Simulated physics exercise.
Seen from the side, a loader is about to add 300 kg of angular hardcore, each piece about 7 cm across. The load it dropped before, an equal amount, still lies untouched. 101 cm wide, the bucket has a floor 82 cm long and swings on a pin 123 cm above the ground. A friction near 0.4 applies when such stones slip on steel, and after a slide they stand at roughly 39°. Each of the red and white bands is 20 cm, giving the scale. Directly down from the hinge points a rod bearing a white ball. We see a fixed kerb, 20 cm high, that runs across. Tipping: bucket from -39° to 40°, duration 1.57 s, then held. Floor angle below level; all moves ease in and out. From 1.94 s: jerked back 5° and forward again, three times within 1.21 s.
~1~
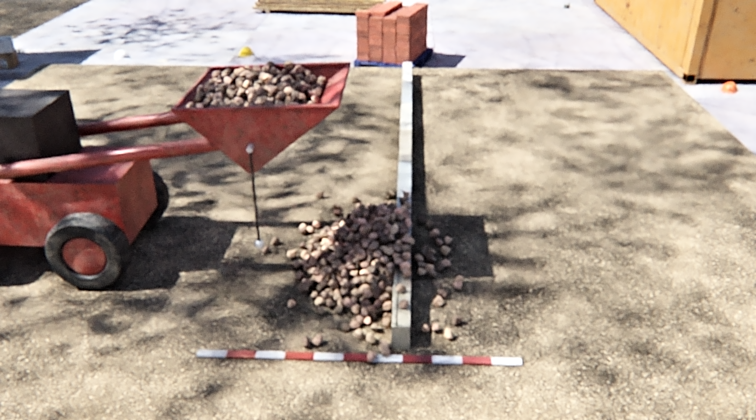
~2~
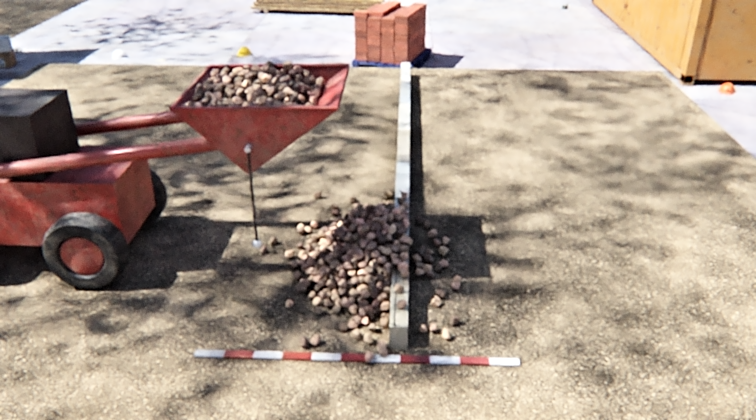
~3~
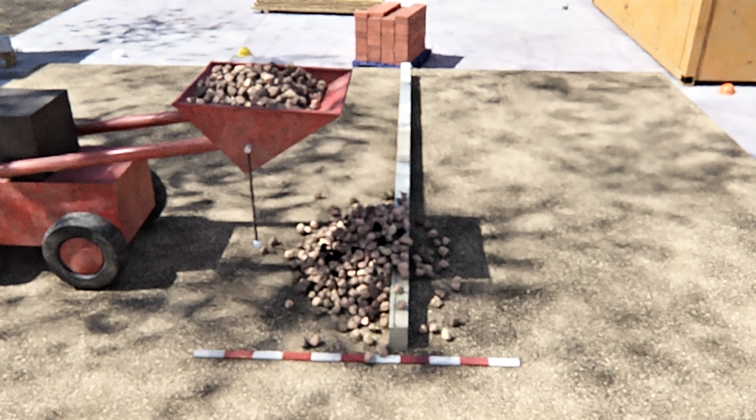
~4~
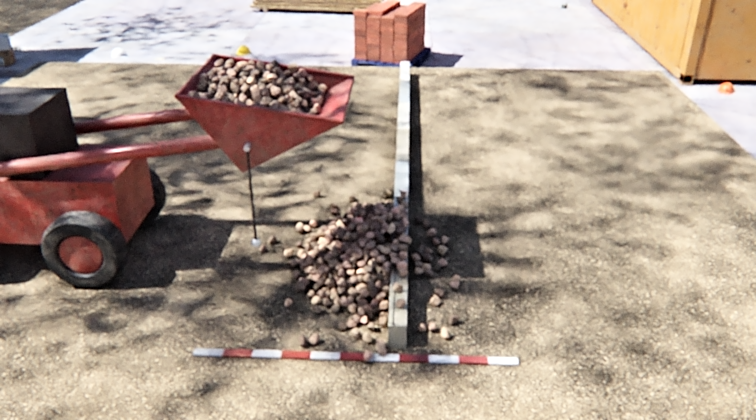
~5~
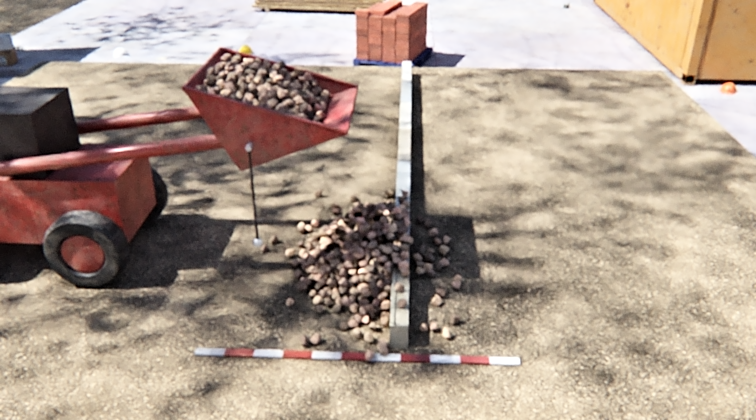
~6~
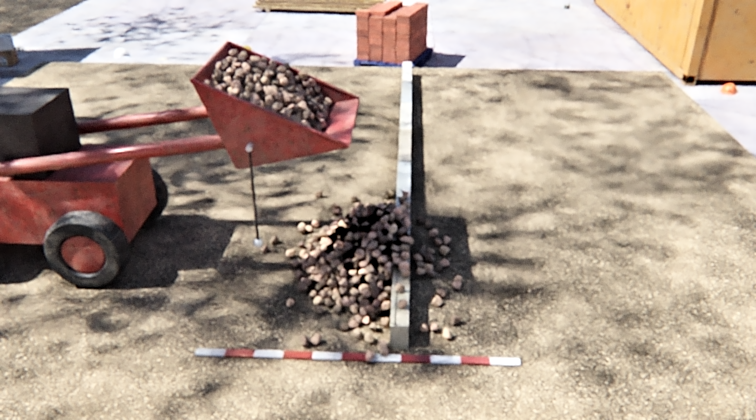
A red loader bucket heaped with stones tilts gradually down to the right, keeping its load.
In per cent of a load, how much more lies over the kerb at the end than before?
Some 10 per cent more.
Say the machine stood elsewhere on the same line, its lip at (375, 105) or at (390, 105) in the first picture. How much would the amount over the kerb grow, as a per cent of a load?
60 % and 80 %.
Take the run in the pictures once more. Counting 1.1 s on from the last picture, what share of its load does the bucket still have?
That works out to about 40 %.
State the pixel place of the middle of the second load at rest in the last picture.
Near (355, 241).
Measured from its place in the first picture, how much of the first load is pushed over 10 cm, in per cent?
About 5 %.
Then, 0.6 s after the last picture the floor is at 28°; in per cent of one load, 99 in the bucket, 97 on this side of the kerb, 4 over the kerb; the foremost stones are at (449, 281).
Then, 1.1 s after the last picture the floor is at 40°; in per cent of one load, 41 in the bucket, 154 on this side of the kerb, 4 over the kerb; the foremost stones are at (449, 281).
Then, 3.0 s after the last picture the floor is at 40°; in per cent of one load, 0 in the bucket, 186 on this side of the kerb, 14 over the kerb; the foremost stones are at (494, 262).
Then, 5.5 s after the last picture the floor is at 40°; in per cent of one load, 0 in the bucket, 186 on this side of the kerb, 14 over the kerb; the foremost stones are at (494, 262). Net gain over the kerb, 10.
